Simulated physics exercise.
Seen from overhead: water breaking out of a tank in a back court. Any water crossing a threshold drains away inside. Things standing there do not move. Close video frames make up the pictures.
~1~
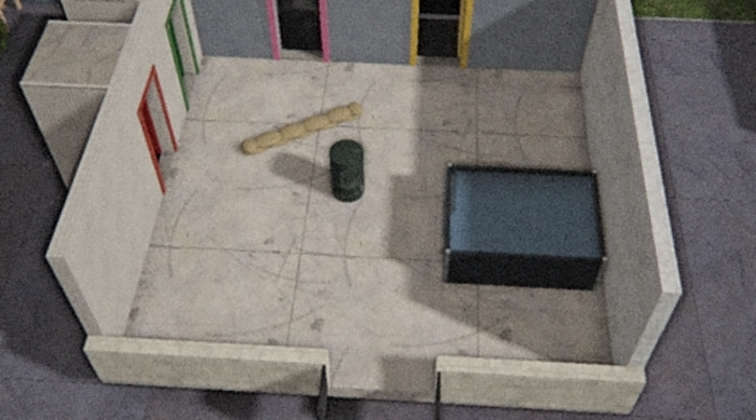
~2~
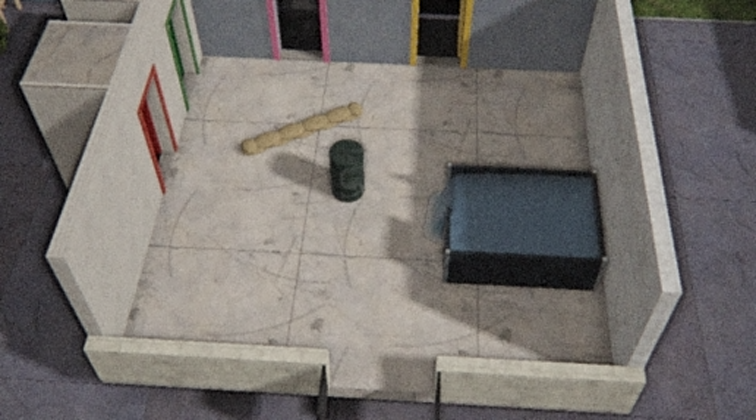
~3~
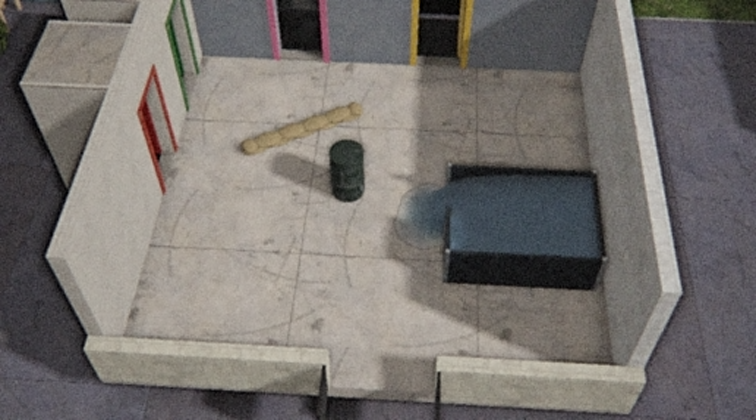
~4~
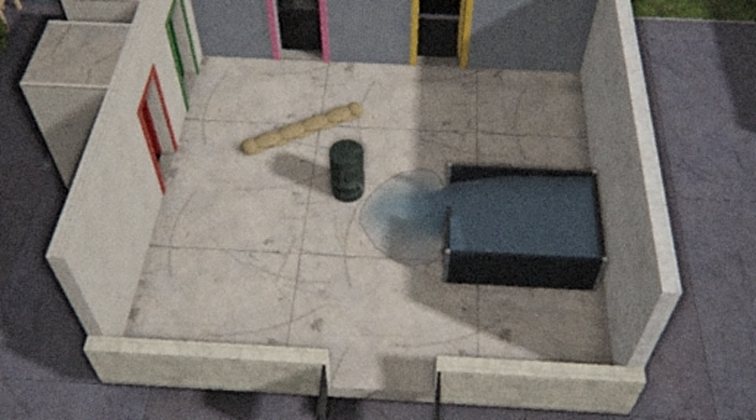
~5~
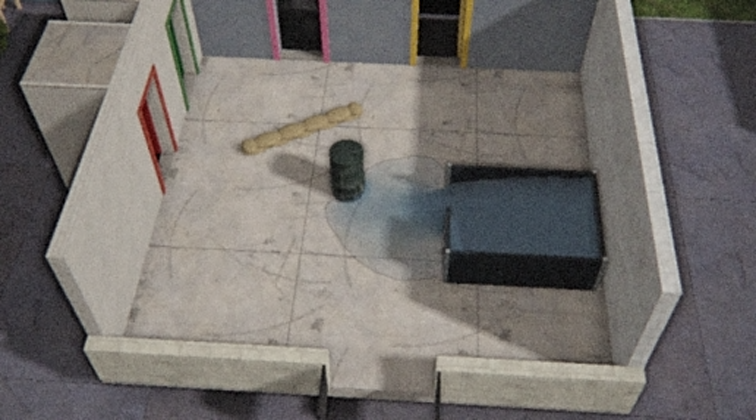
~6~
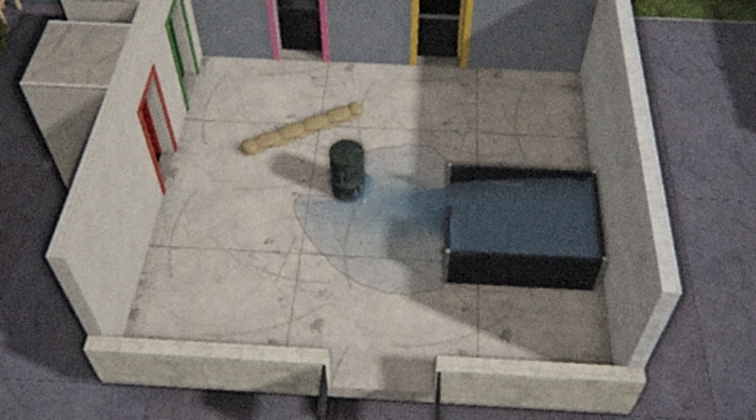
Water breaks from the left side of a dark open tank at the right of a pale walled courtyard, seen from high overhead by a still camera. A dark green barrel-like object stands near the middle, a knobbly tan pole lies behind it, and red, green, pink and yellow surrounds edge the openings. The bluish water fans leftward over the floor, widening around the unmoving barrel's base.
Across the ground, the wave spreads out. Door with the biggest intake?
Red.
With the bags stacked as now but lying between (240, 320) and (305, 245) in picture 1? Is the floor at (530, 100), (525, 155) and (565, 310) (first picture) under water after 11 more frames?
First spot unwetted, second spot unwetted, third spot unwetted.
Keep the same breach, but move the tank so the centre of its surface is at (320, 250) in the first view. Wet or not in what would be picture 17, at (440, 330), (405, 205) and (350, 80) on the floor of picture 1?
Point by point, the spots are not hit, not hit and not hit.
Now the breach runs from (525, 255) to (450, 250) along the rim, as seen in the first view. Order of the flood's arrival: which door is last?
Last: The one in pink.
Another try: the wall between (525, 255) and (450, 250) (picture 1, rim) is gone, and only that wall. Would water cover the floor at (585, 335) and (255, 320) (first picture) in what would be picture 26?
Point one soaked, point two soaked.
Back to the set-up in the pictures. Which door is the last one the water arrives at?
That would be the door marked green.
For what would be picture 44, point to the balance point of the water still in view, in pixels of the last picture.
About (345, 225).
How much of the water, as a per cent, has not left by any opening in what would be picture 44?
About 96 per cent.
A moment on, water covers 25 % of the floor; green door not reached, red door not reached, pink door not reached, yellow door not reached.
Next, water covers 40 % of the floor; green door not reached, red door a trickle in, pink door not reached, yellow door not reached.
Then, water covers 50 % of the floor; green door not reached, red door some in, pink door wet at the sill, nothing in, yellow door a trickle in.
Later, water covers 70 % of the floor; green door wet at the sill, nothing in, red door some in, pink door wet at the sill, nothing in, yellow door some in.
In the end, water covers 90 % of the floor; green door wet at the sill, nothing in, red door a lot in, pink door wet at the sill, nothing in, yellow door some in; the red door has let in the most.
